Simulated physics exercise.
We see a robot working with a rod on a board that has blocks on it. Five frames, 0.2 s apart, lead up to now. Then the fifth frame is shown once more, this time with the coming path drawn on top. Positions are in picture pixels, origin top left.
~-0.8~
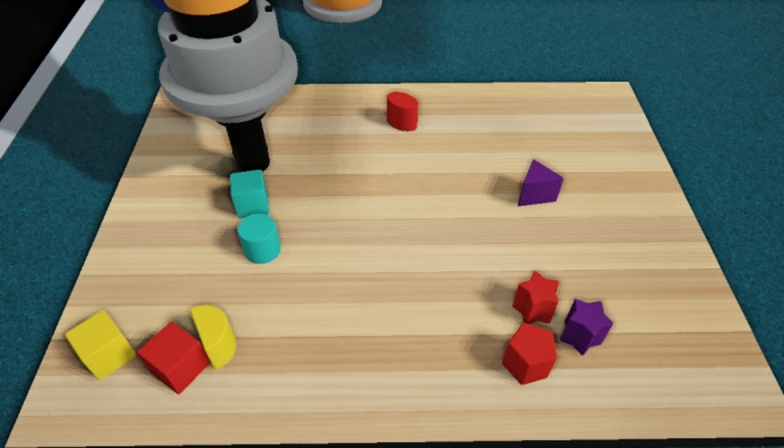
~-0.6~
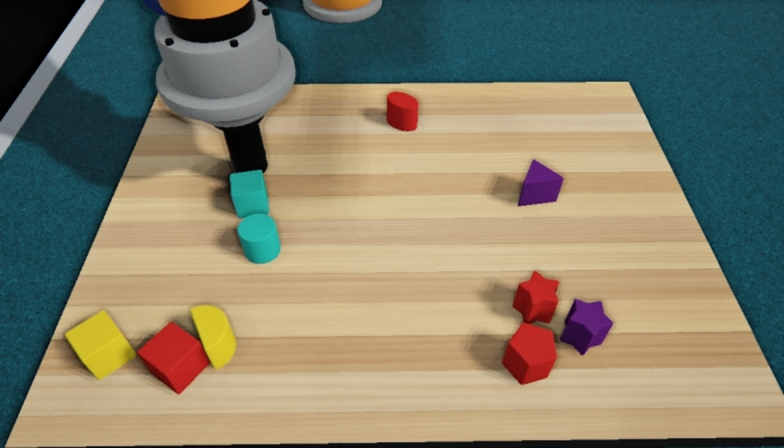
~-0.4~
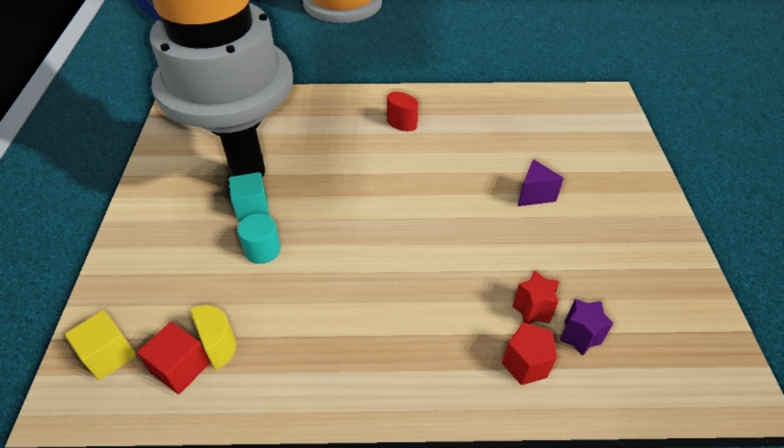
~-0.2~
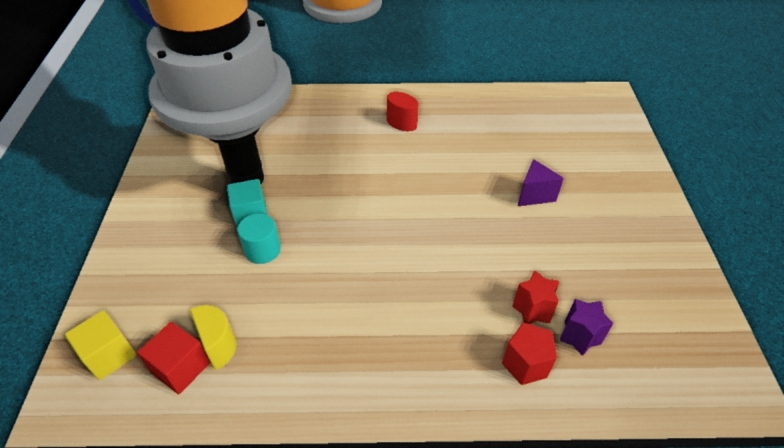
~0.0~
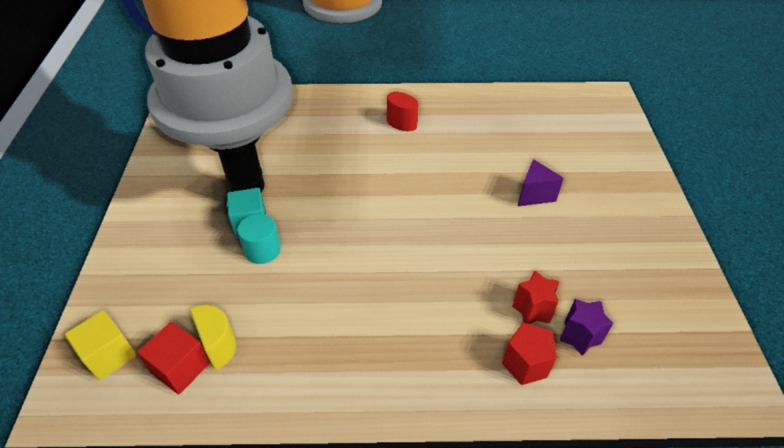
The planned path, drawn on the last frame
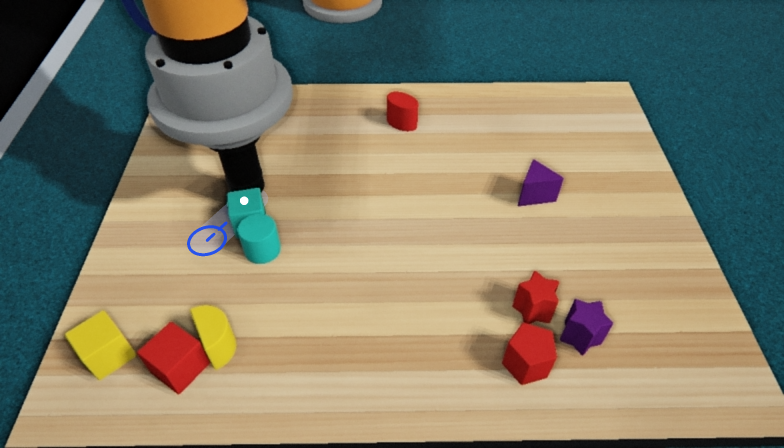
A robot arm with a black rod slowly nudged a turquoise square block a short way down the wooden board toward a turquoise round block, while the red, yellow and purple blocks stayed still.
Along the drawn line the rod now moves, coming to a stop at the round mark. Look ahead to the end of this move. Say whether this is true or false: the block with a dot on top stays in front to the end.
It is false.
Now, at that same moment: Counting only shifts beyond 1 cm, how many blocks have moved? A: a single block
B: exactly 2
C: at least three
The answer is B.
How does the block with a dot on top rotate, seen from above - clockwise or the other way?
Its spin: Anticlockwise.
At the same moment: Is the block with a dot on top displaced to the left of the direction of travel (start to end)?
Yes, that is how it ends up.
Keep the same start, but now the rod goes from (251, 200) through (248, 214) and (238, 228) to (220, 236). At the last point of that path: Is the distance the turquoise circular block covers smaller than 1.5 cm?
It seems not.
The drawn path runs from (251, 200) directly to (207, 240); the dot is on the turquoise square block.
The first path, step by step. Halfway along, rod at (225, 208); turquoise square block at (234, 221), turned 40° anticlockwise; turquoise circular block at (259, 238).
At the end, rod at (203, 229); turquoise square block at (230, 228), turned 55° anticlockwise; turquoise circular block at (261, 240).
